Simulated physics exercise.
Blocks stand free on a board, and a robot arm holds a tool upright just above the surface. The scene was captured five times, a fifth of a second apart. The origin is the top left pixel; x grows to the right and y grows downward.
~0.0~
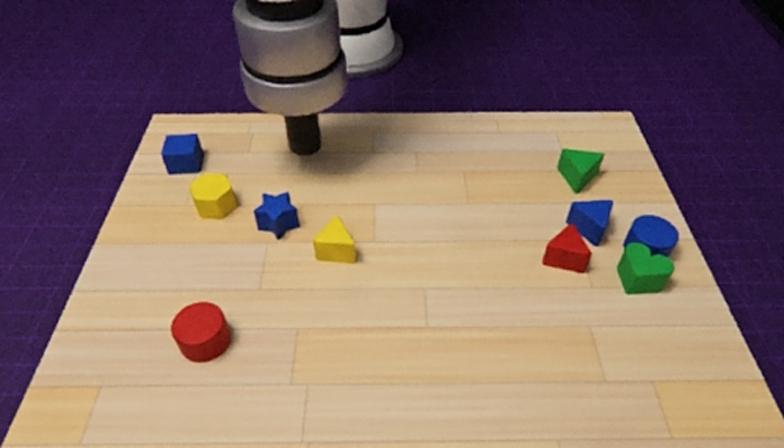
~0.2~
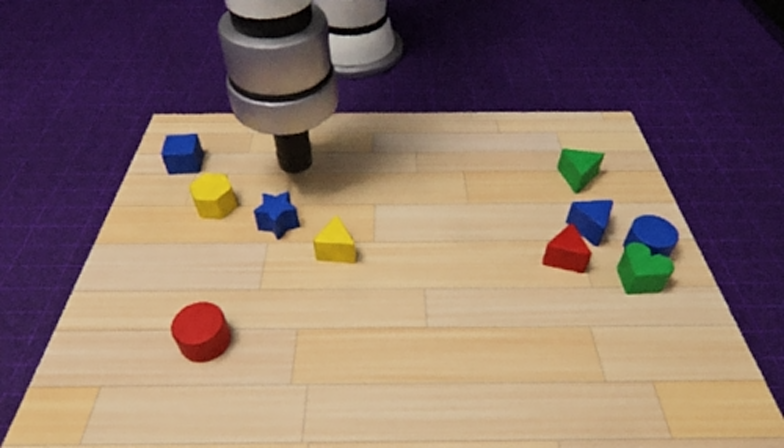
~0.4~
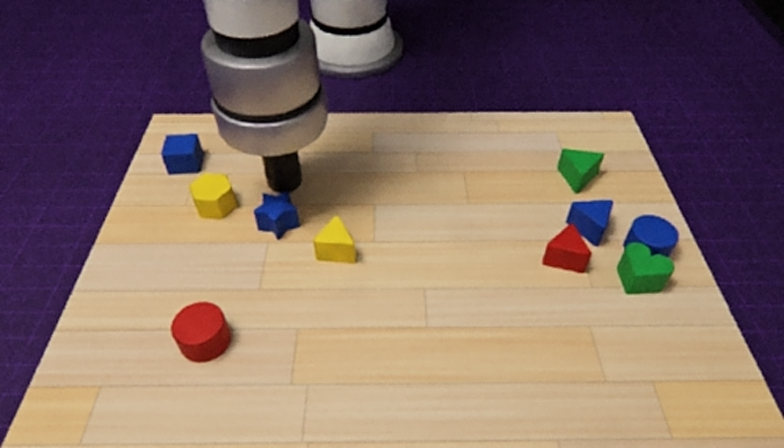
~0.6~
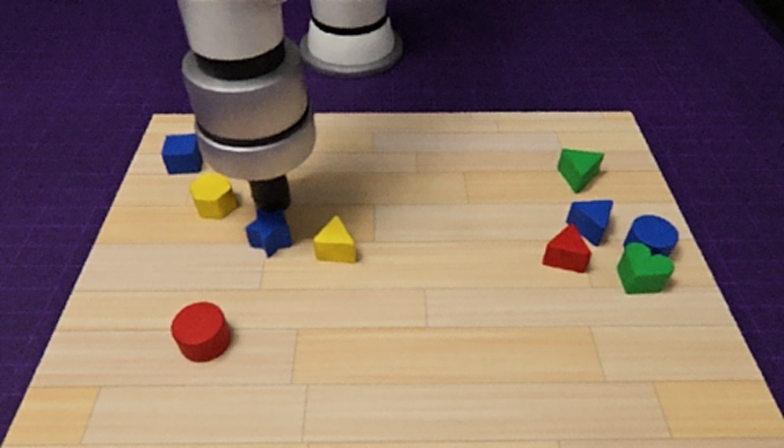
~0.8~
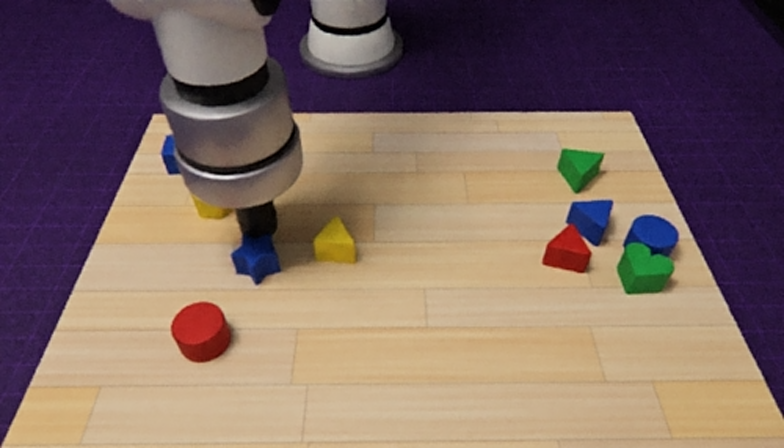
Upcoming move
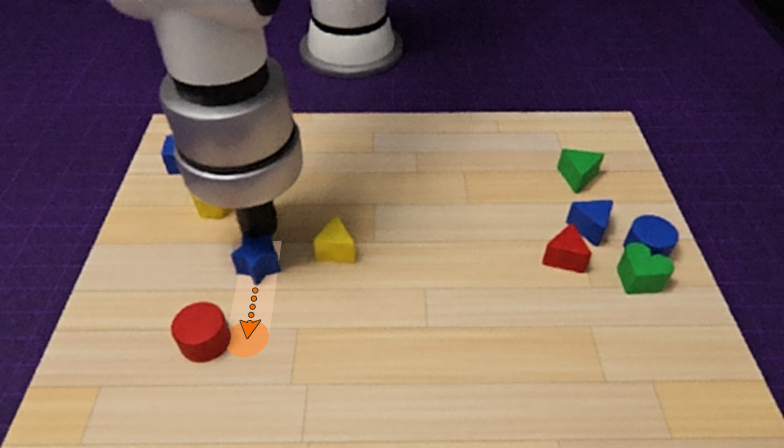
A robot arm lowers its dark tool toward the blue star-shaped block on a wooden board, then pushes the block down and slightly left, between the yellow triangular block and the red circle, while the other blocks stay still.
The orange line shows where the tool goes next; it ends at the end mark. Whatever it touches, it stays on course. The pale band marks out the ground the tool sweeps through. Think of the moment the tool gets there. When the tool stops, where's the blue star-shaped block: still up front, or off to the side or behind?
Kept ahead.
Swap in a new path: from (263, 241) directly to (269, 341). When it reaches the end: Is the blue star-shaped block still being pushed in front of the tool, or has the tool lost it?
In front, still.
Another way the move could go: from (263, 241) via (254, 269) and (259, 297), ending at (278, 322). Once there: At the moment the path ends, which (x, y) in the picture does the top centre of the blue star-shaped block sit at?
It is going to be at (249, 333).
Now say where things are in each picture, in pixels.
In the first frame, lower end of the tool (305, 146), tops of blocks, red circle (197, 322), blue star-shaped block (275, 204), yellow triangular block (335, 232).
In the second frame, tool (296, 163), blocks as before.
In the third frame, tool (285, 182), blocks as before.
In the fourth frame, tool (273, 204), blue star-shaped block (267, 222).
In the fifth frame, tool (260, 228), red circle (197, 322), blue star-shaped block (254, 248), yellow triangular block (335, 232).
The drawn path runs straight from (263, 241) to (247, 338).
What follows on the original path. One third of the way, tool (255, 258); blue star-shaped block (248, 280).
Two thirds of the way, tool (249, 290); red circle (189, 332); blue star-shaped block (243, 316).
At the end, tool (243, 325); red circle (187, 334); blue star-shaped block (237, 355); yellow triangular block not moved.
